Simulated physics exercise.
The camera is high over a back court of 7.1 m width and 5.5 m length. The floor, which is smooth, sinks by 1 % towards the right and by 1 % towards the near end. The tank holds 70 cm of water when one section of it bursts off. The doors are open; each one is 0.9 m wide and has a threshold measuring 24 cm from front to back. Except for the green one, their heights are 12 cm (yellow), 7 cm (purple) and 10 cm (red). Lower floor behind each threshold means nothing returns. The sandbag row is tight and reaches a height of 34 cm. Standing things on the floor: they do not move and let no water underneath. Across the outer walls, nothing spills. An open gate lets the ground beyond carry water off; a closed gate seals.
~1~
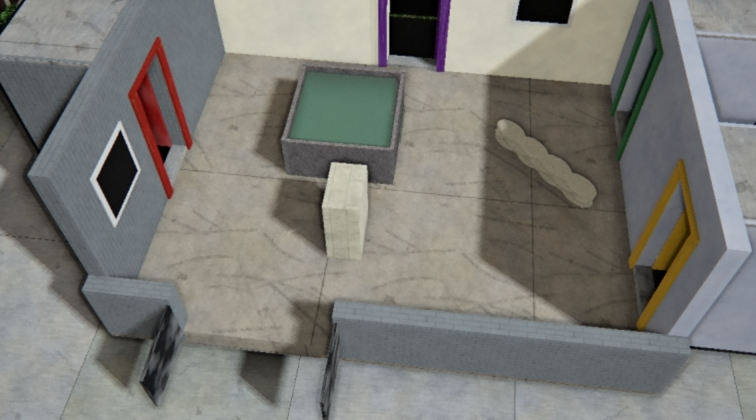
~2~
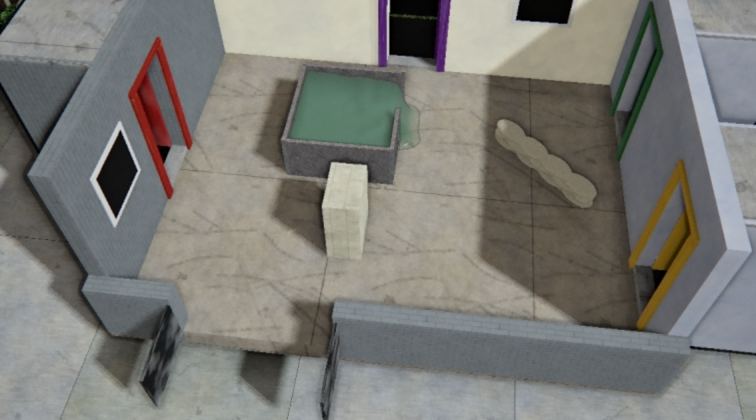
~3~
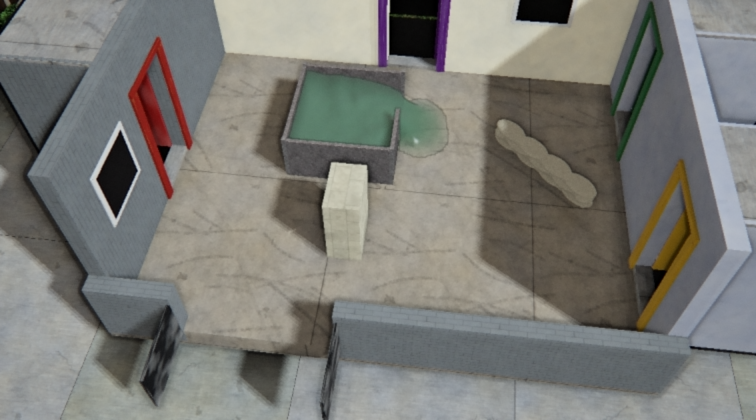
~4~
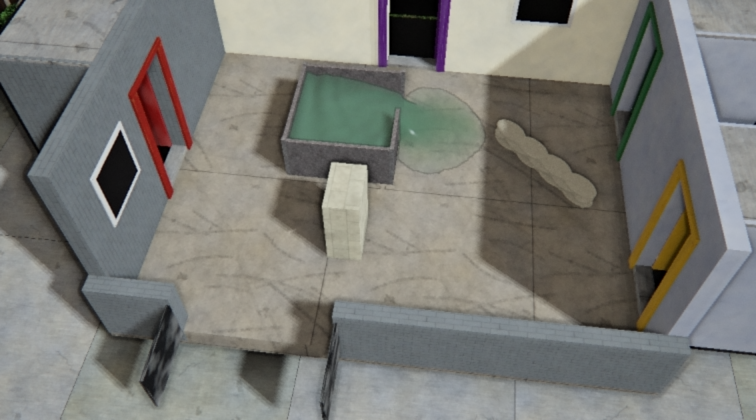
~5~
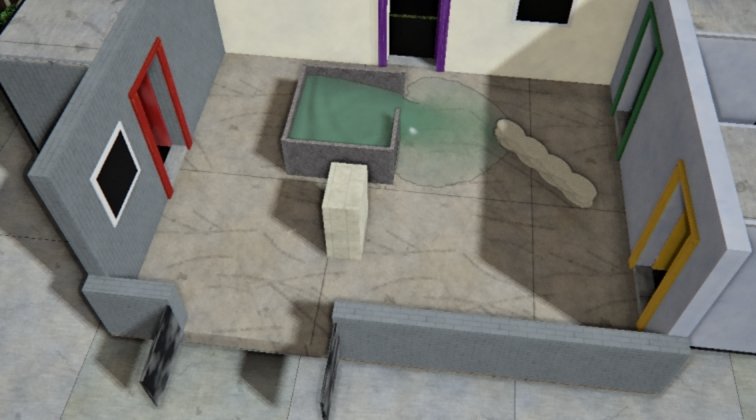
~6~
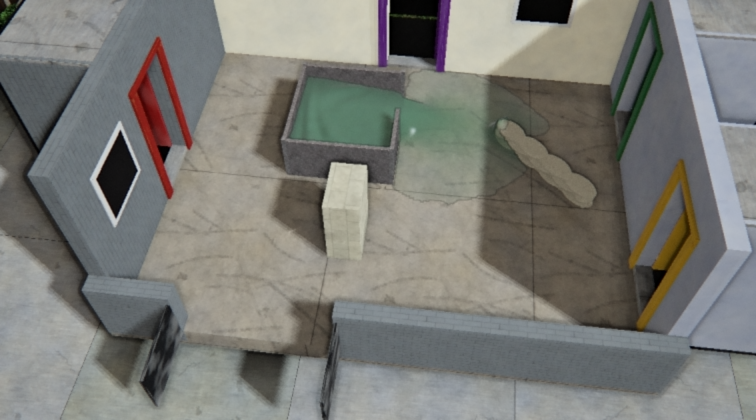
Green water in a square grey tank sits still, then pours through a gap in its right side and spreads across the floor of a walled court, seen from high above. A pale block stands in front of the tank, a lumpy beige barrier lies to the right, and red, purple, green and yellow doorways surround them. The thinning sheet widens rightward to the barrier's upper end while the camera stays still.
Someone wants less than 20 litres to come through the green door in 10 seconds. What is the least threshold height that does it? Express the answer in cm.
It needs to be around 16 cm high.
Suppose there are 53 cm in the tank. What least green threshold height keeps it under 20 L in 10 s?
11.5 cm.
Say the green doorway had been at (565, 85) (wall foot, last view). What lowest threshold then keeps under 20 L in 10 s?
Minimum: About 19 cm.
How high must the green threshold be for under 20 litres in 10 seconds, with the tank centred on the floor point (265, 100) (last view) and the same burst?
24 cm or thereabouts.
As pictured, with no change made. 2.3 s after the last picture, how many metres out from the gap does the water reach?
5.4 m.
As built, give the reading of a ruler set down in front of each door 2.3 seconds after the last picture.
Yellow door 12 cm, purple door 2 cm, red door 0 cm, green door 17 cm.
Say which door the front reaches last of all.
Red.
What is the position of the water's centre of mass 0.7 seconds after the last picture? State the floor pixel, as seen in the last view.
Centre of mass: About (401, 133) px.
Then, 0.7 s after the last picture water covers 25 % of the floor, deepest (32 cm) near (411, 121); 5 cm at the green door, 0 litres in over its 15 cm threshold.
Then, 2.3 s after the last picture water covers 40 % of the floor, deepest (30 cm) near (638, 353); 17 cm at the green door, 10 litres in over its 15 cm threshold.
Then, 9.3 s after the last picture water covers 85 % of the floor, deepest (12 cm) near (626, 253); 10 cm at the green door, 27 litres in over its 15 cm threshold.
At the green door as built, the water peaked near 21 cm, 1.5 s after the last picture.
Run again over the same 10 s with other heights there, 36 litres in over 14 cm, 9 litres over 18.5 cm. The limit of 20 litres is kept from about 16 cm up.
